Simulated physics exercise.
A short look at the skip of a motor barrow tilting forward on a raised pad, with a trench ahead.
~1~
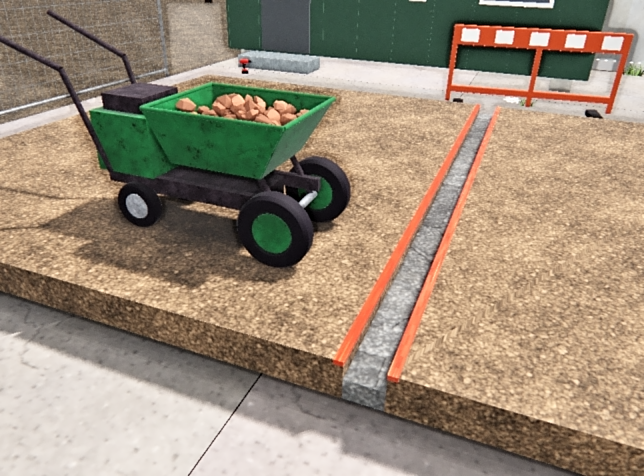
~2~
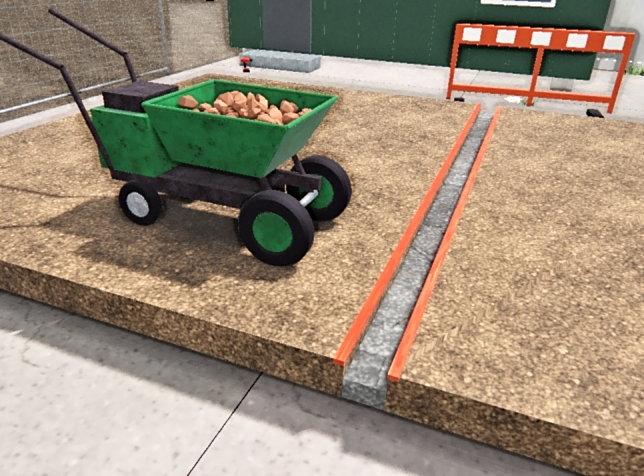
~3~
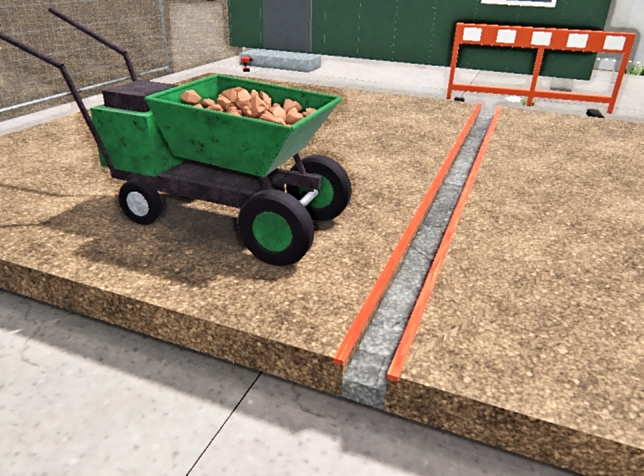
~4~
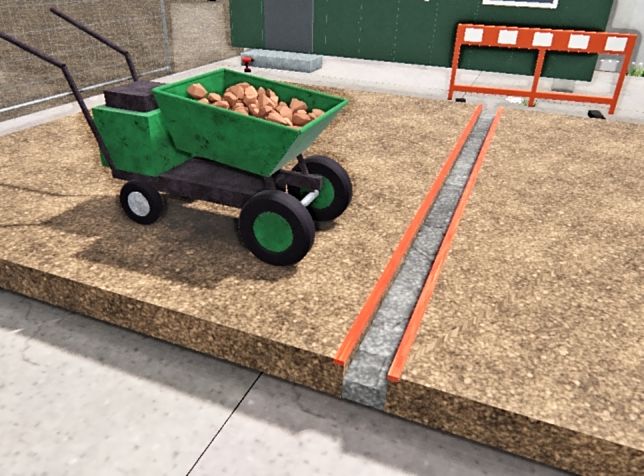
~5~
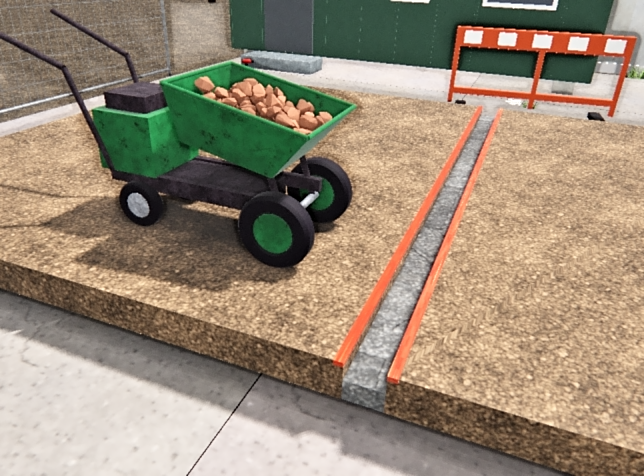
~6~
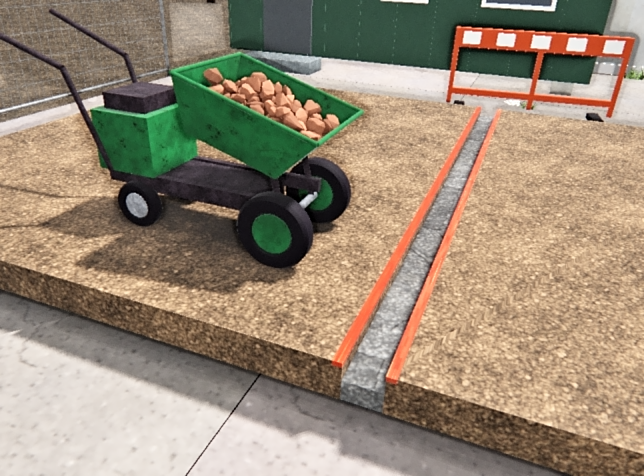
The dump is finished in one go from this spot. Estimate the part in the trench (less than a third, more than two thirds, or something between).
In the trench: From one third to two thirds.
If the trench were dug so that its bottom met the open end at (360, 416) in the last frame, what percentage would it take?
Near 70 %.
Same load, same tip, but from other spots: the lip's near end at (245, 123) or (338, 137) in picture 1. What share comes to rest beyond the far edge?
First some 10, then 80 per cent.
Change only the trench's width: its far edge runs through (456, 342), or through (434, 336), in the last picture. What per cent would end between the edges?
First some 90, then 70 per cent.
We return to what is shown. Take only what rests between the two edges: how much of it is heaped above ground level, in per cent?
It comes to 50 per cent or so.
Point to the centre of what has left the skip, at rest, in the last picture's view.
Close to (424, 265).
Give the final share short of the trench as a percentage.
Some 5 per cent.
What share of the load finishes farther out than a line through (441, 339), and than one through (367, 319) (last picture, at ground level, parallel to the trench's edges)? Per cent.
Roughly 20 per cent, and 90 per cent.
Soon after the last picture, skip tipped steeply; all in the skip.
A little later, skip tipped right over; most in the skip; a stray few short of the trench; a small part in or heaped over the trench; a small part beyond it; a small part falling.
Later still, skip tipped right over; a small part in the skip; a stray few short of the trench; about half in or heaped over the trench; about a third beyond it.
At rest, skip tipped right over; a small part in the skip; a small part short of the trench; about half in or heaped over the trench; about a third beyond it.
